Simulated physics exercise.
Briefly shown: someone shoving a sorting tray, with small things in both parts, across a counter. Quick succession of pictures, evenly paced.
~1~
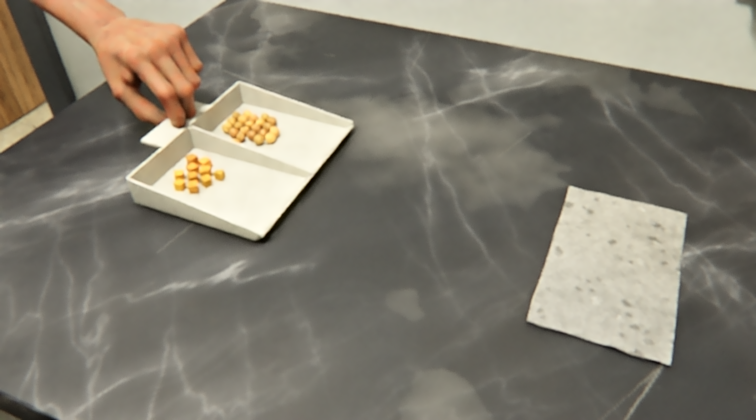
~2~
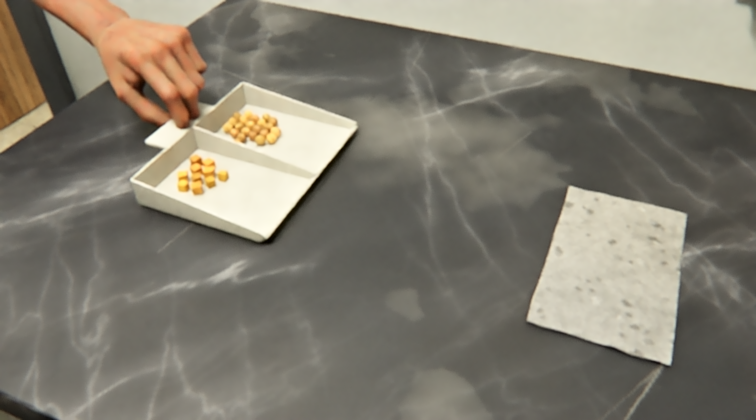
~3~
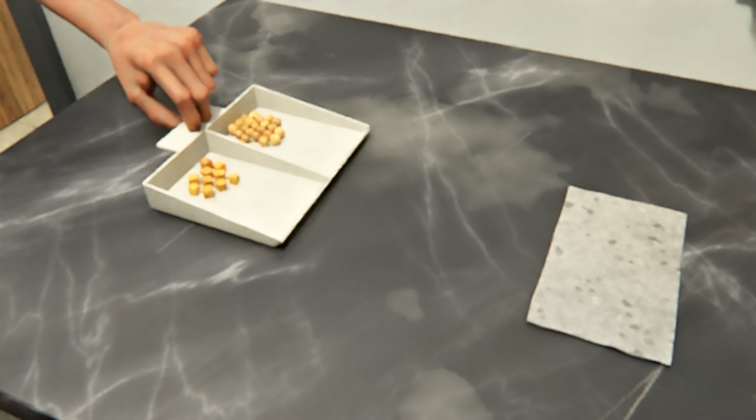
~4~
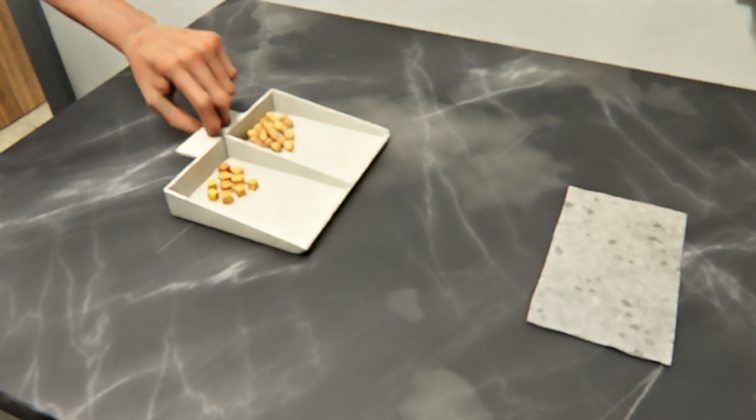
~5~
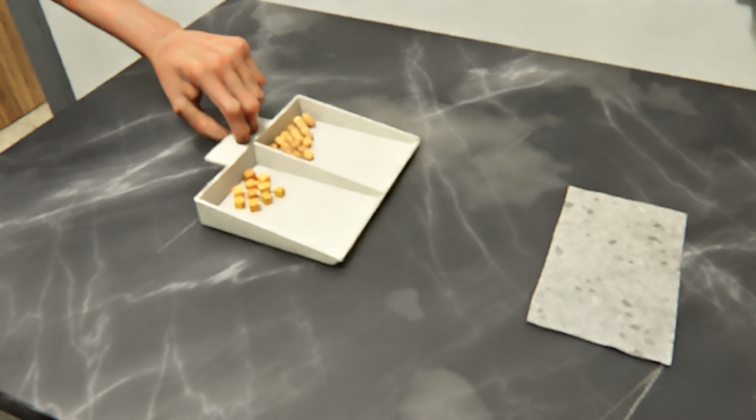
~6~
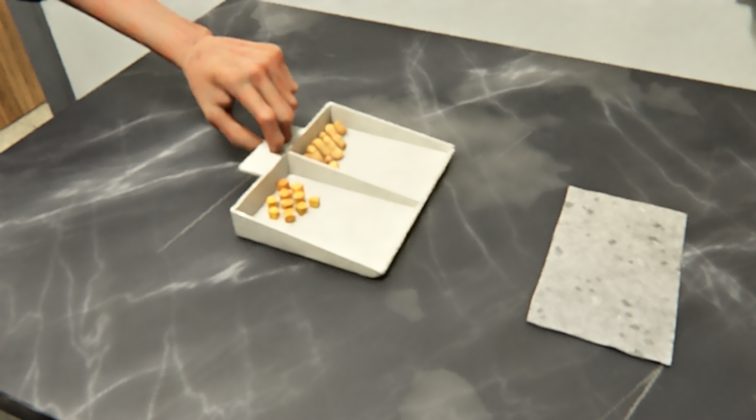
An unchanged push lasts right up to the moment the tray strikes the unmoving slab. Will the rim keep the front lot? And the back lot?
The front lot stays put; the back lot lets some fly out.
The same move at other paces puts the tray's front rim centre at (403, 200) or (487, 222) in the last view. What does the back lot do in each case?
So, it partly leaks out at the first place and partly leaks out at the second.
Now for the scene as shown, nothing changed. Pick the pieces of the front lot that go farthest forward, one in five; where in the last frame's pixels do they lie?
Centre of the leading fifth at rest: Around (516, 271).
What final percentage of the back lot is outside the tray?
About 30 per cent of it.
Then, 0.09 s past the last view, tray still sliding, front rim near (486, 222); front lot all inside; back lot all inside.
Then, 0.28 s past the last view, tray stopped at the slab; front lot all inside, moved towards the front rim; back lot all inside, moved towards the front rim.
Then, 0.49 s past the last view, tray stopped at the slab; front lot all inside, moved towards the front rim; back lot about a third out of the tray.
Finally, tray stopped at the slab; front lot all inside, moved towards the front rim; back lot about a third out of the tray.
